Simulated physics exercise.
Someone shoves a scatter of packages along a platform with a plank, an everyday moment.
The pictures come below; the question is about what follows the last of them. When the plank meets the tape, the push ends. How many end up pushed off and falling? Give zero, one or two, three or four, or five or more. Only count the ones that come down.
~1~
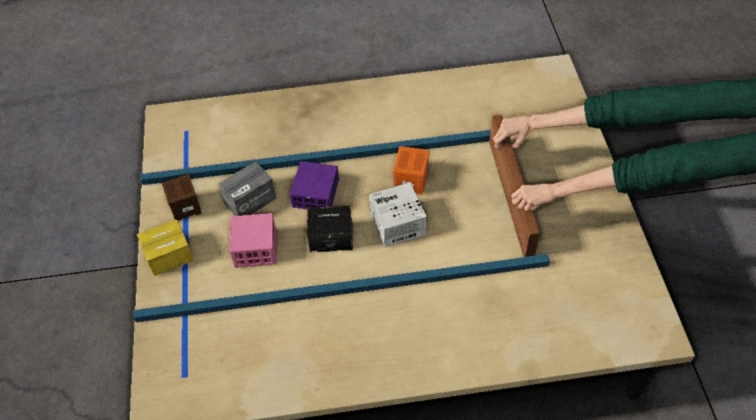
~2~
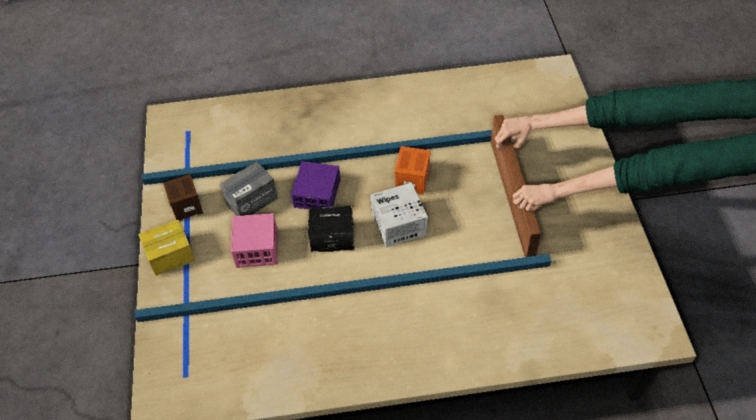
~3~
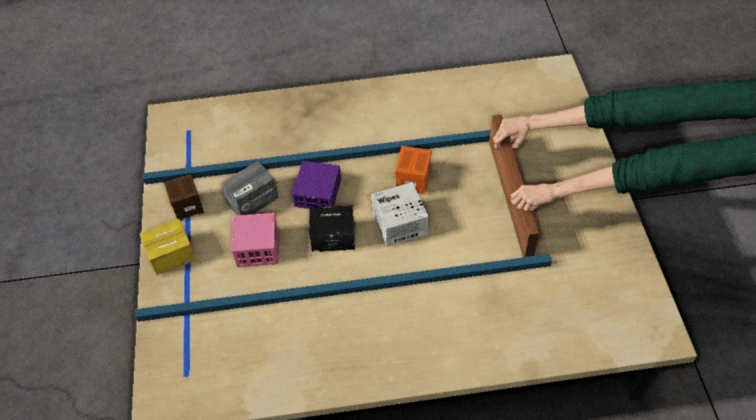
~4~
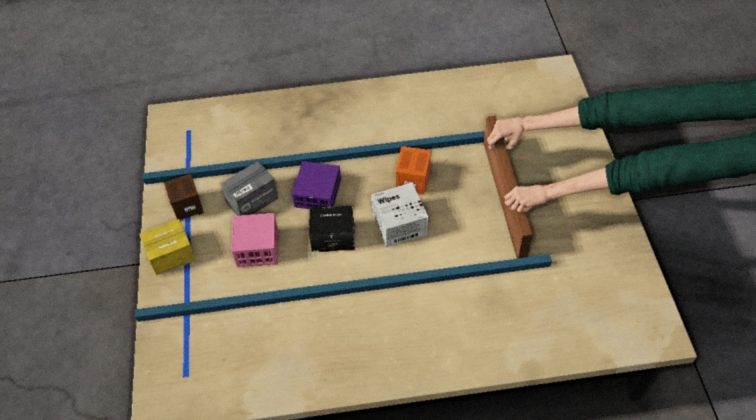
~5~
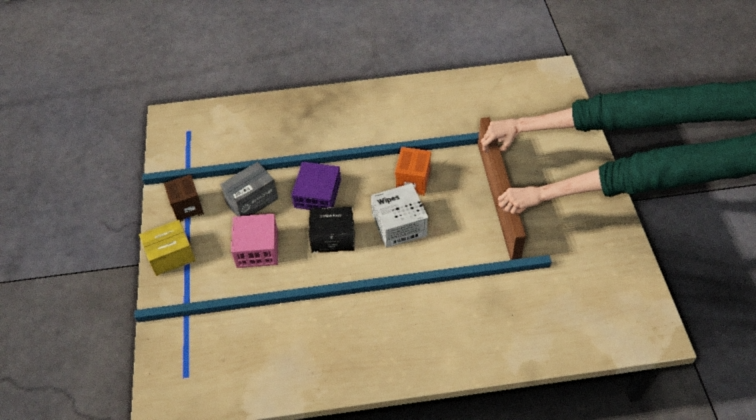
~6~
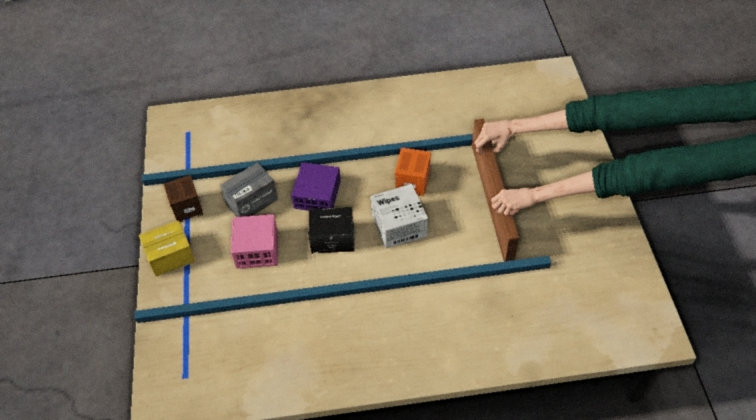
The ones going over the edge come to at least five, I'd say.
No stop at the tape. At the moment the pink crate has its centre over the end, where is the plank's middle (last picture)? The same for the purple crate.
The middle is at (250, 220) when it's the pink crate, and at (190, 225) when it's the purple crate.
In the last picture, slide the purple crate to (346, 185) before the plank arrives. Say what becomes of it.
Placed like that, it leaves the surface.
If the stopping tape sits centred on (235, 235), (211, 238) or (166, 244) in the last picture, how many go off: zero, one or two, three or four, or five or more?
In order: Either three or four, then either three or four, then five or more.
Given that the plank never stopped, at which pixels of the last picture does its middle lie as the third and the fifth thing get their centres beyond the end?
It sits near (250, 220), and then near (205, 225).
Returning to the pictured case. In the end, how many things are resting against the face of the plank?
That makes 2.
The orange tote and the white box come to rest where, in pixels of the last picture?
In order, first (169, 207), then (162, 244).
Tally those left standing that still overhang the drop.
The total comes out at 0.
Soon after, none off yet; yellow parcel at rest near (167, 248); brown tote at rest near (184, 199); grey parcel at rest near (250, 192).
Then, none off yet; yellow parcel at rest near (167, 248); brown tote moving near (180, 200); grey parcel moved about its own width near (221, 195).
Further on, two off so far; yellow parcel on the ground near (102, 311); brown tote on the ground near (126, 268); grey parcel moved well along near (149, 195).
At rest, the number that fall off is five or more; fallen, black box, purple crate, pink crate, grey parcel, brown tote and yellow parcel.
